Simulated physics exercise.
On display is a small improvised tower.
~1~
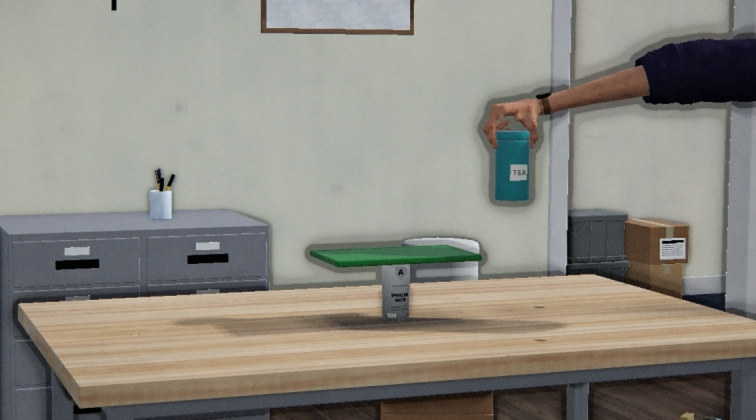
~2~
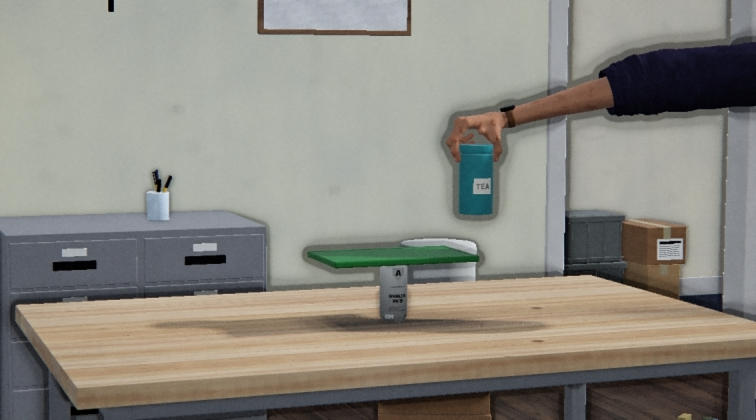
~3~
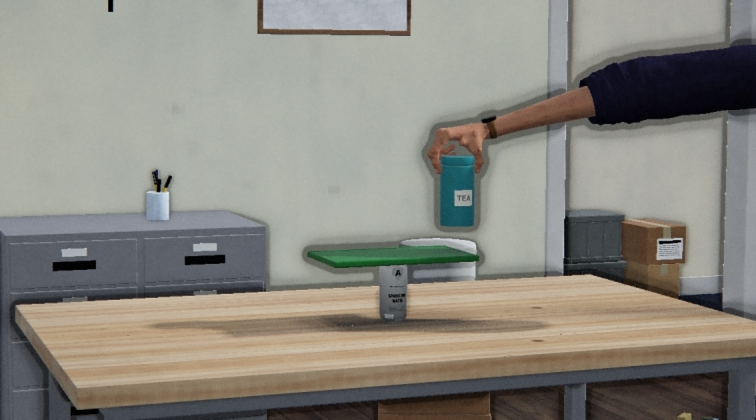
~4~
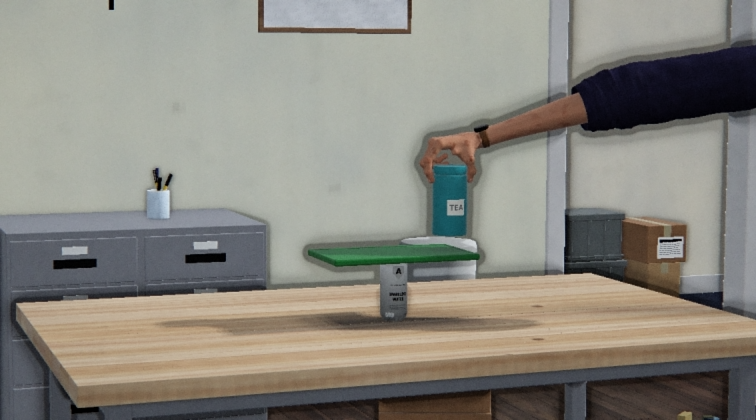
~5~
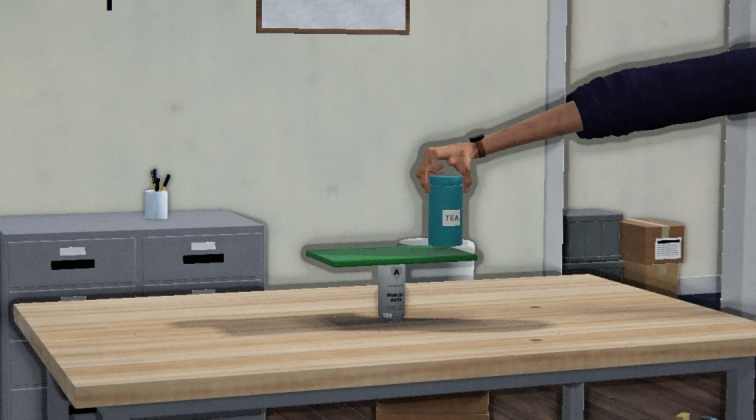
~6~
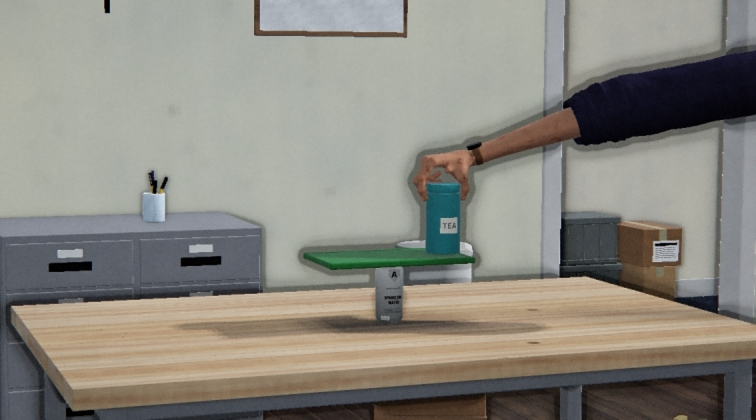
A hand reaching in from the right lowers a turquoise tea jar in an office-like room, seen from just above a wooden table by a nearly still camera. A green lid lies across a small grey block, with a white round object behind its right side and grey drawers at left. The jar drifts left and down onto the lid's right part, the fingers still gripping it.
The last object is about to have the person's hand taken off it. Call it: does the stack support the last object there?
No, it does not.
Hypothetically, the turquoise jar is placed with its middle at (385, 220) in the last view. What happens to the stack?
Stands.
Then, 0.40 s past the last view, turquoise jar now fallen; green lid on its side.
Then, 0.70 s past the last view, green lid upside down.
Finally, fallen, green lid and turquoise jar; white can still in place. The stack loses its balance.
